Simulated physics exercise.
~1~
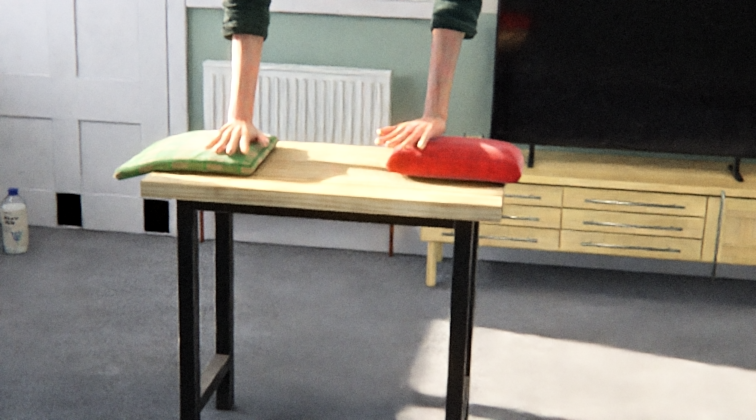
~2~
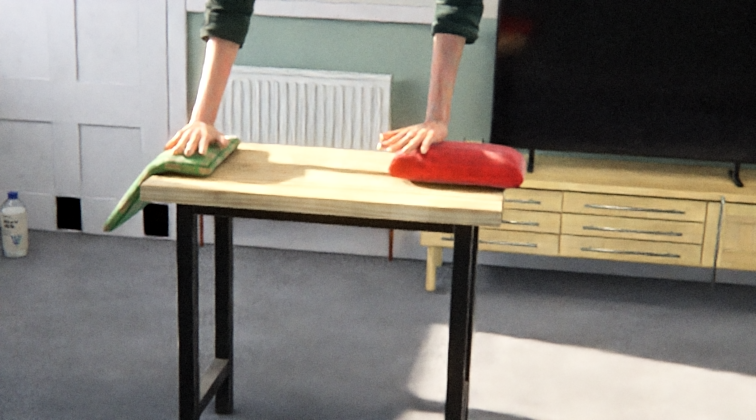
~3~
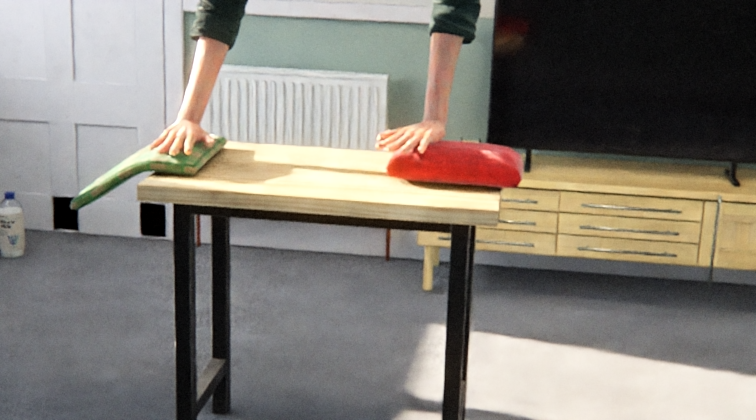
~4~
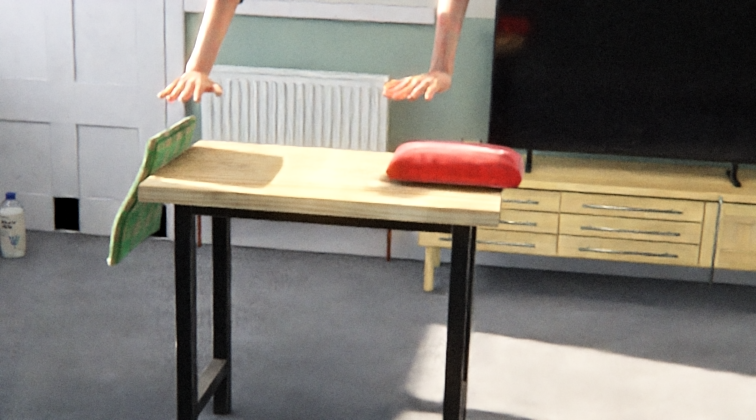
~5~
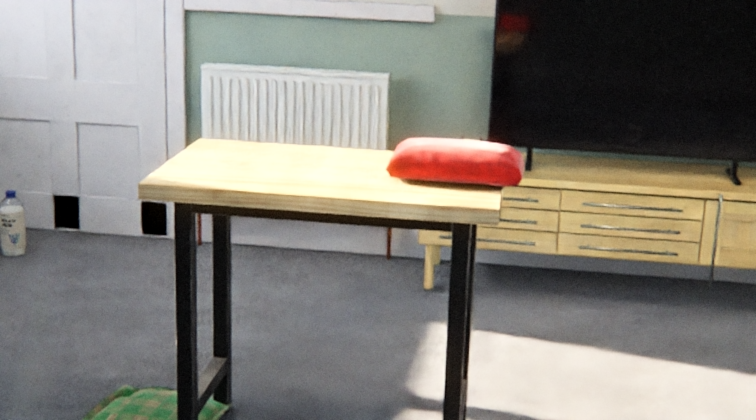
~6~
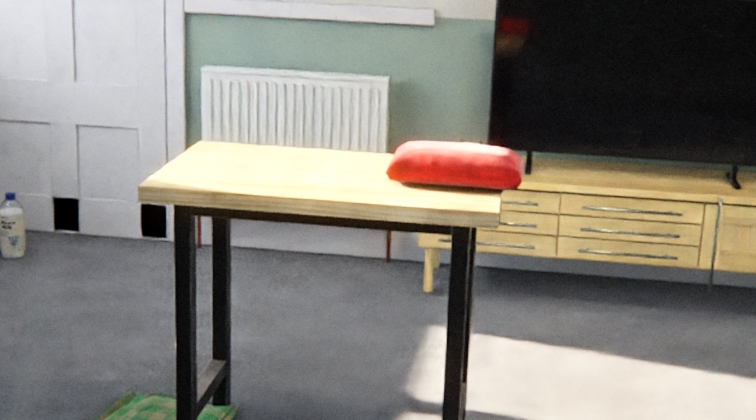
A green checked pad tipped off the left edge of a wooden side table and dropped to the floor after two hands pressed on it and a red sack, slid the pad leftward and lifted away, while the sack stayed on top.
